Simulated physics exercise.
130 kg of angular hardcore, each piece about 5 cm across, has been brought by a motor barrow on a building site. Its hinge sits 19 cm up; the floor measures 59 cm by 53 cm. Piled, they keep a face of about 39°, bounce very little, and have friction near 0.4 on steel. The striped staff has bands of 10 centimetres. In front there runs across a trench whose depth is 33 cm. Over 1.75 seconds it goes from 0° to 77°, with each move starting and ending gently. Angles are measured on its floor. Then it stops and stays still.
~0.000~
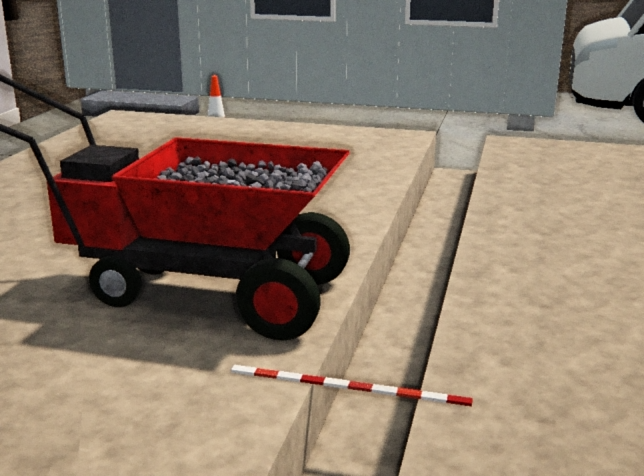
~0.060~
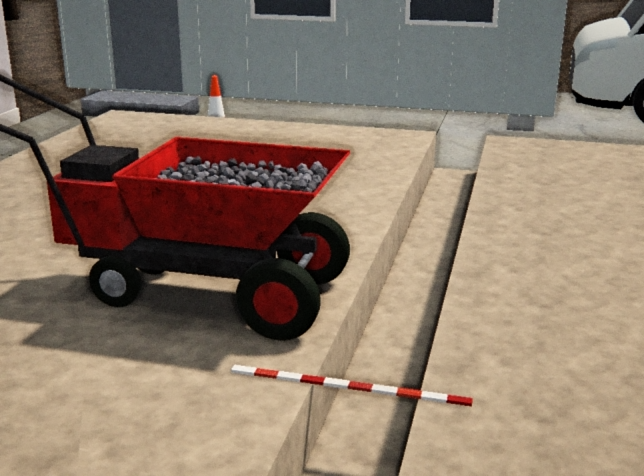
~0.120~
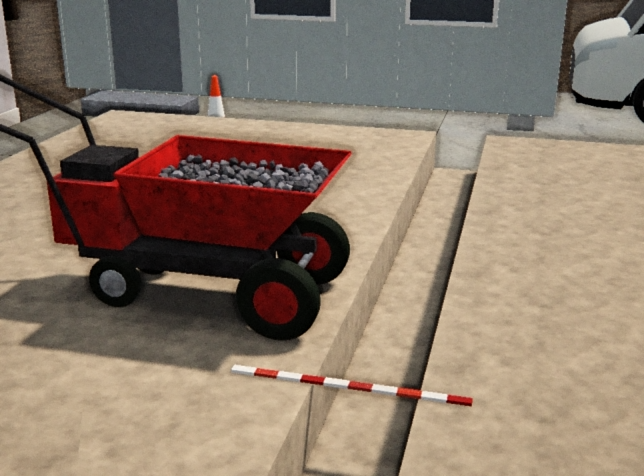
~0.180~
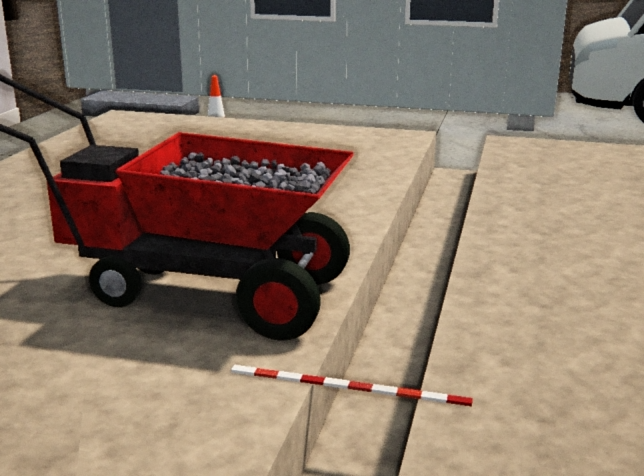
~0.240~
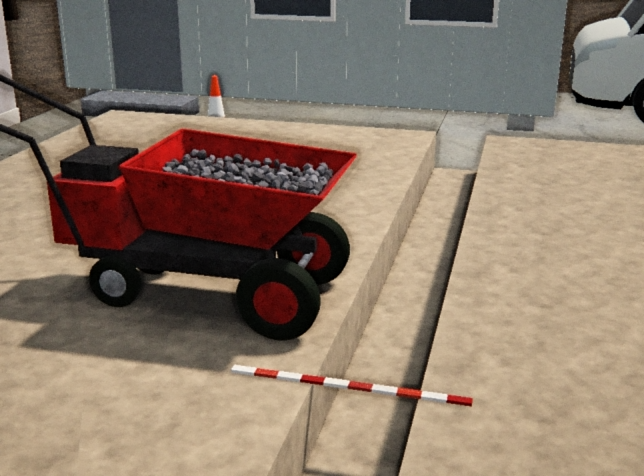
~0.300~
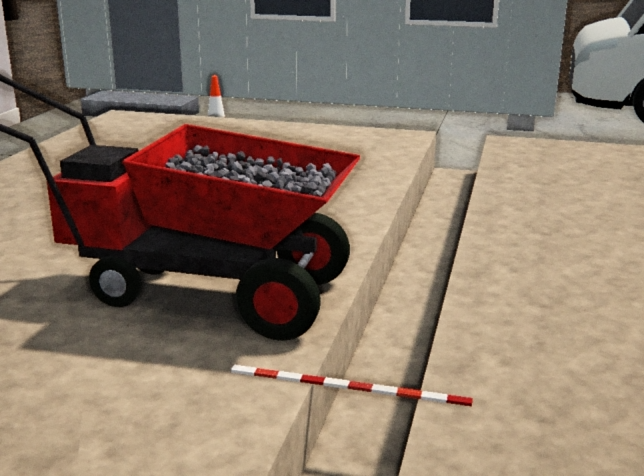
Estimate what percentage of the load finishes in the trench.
Roughly 62 percent.
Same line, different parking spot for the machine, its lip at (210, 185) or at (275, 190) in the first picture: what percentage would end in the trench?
First spot about 75, second spot about 100 per cent.
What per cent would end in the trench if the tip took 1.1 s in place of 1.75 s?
Probably about 55 in a hundred.
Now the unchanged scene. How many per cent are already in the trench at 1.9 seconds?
I'd put it near 20 per cent.
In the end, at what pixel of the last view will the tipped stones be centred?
I'd put it close to (425, 358).
After 1.3 s the floor is at 65°; 100 % in the skip; the foremost stones are at (407, 263).
After 1.9 s the floor is at 77°; 51 % in the skip, 21 % in the trench, 28 % past the trench; the foremost stones are at (520, 323).
After 2.2 s the floor is at 77°; 19 % in the skip, 39 % in the trench, 42 % past the trench; the foremost stones are at (585, 343).
After 4.2 s the floor is at 77°; 0 % in the skip, 62 % in the trench, 38 % past the trench; the foremost stones are at (591, 343).
